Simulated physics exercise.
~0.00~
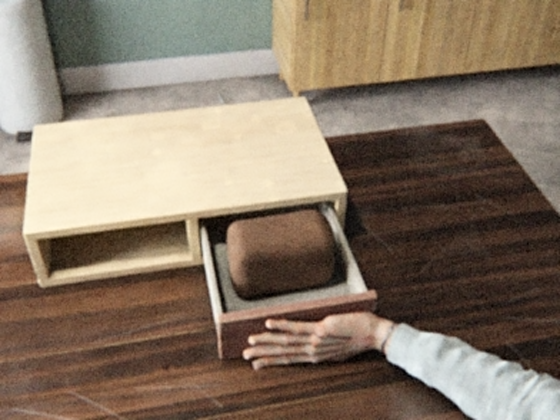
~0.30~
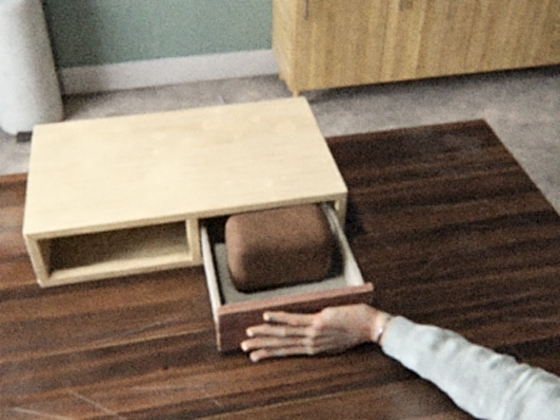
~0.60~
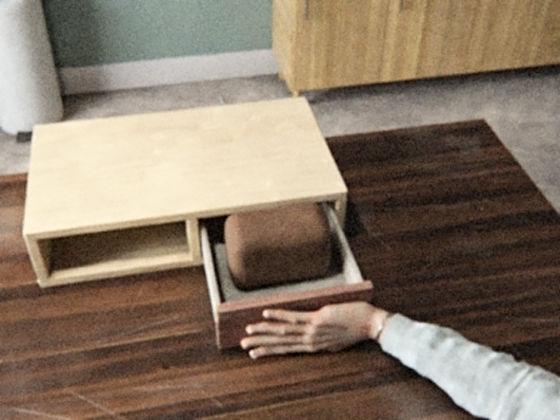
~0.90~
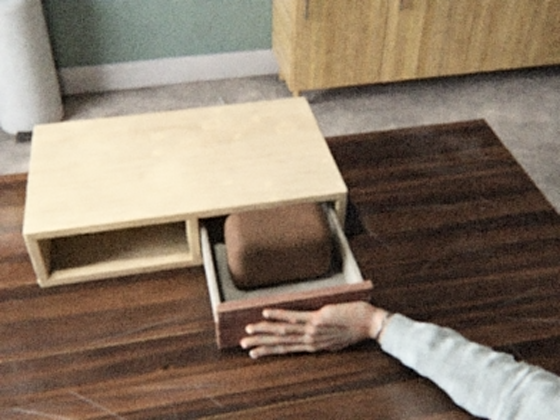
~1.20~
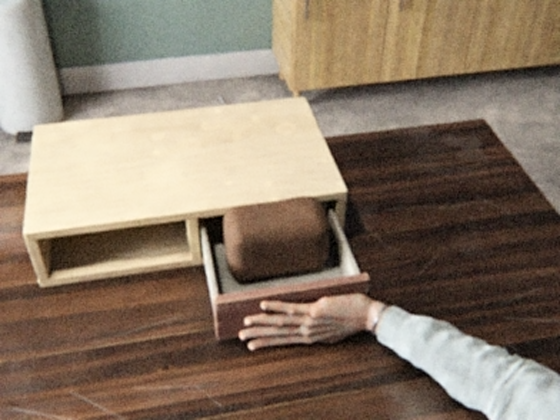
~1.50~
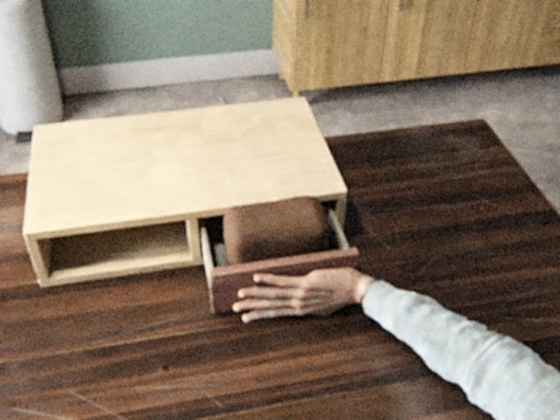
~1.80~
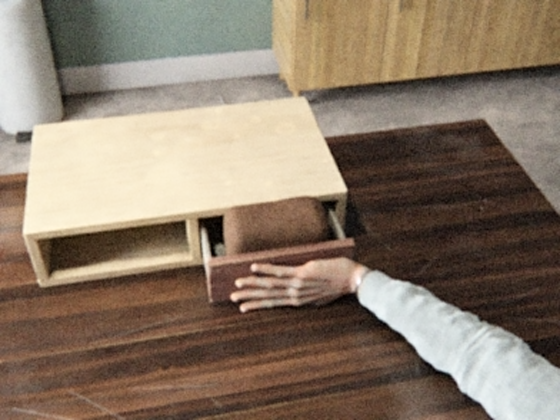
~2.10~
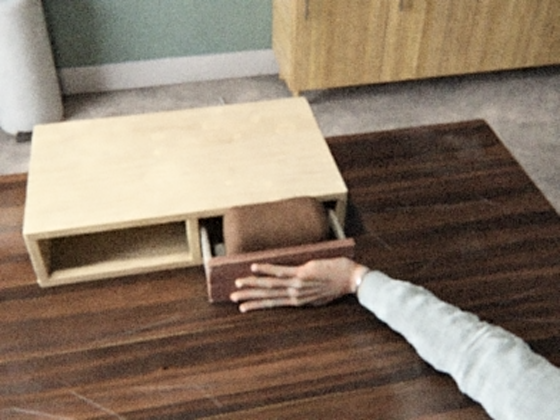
The footage shows a hand pushing an open drawer holding a brown, rounded loaf-like object into a pale wooden chest on a dark table. The drawer slides partway in, pauses, moves further, then stops still partly open, with the hand resting against its front.
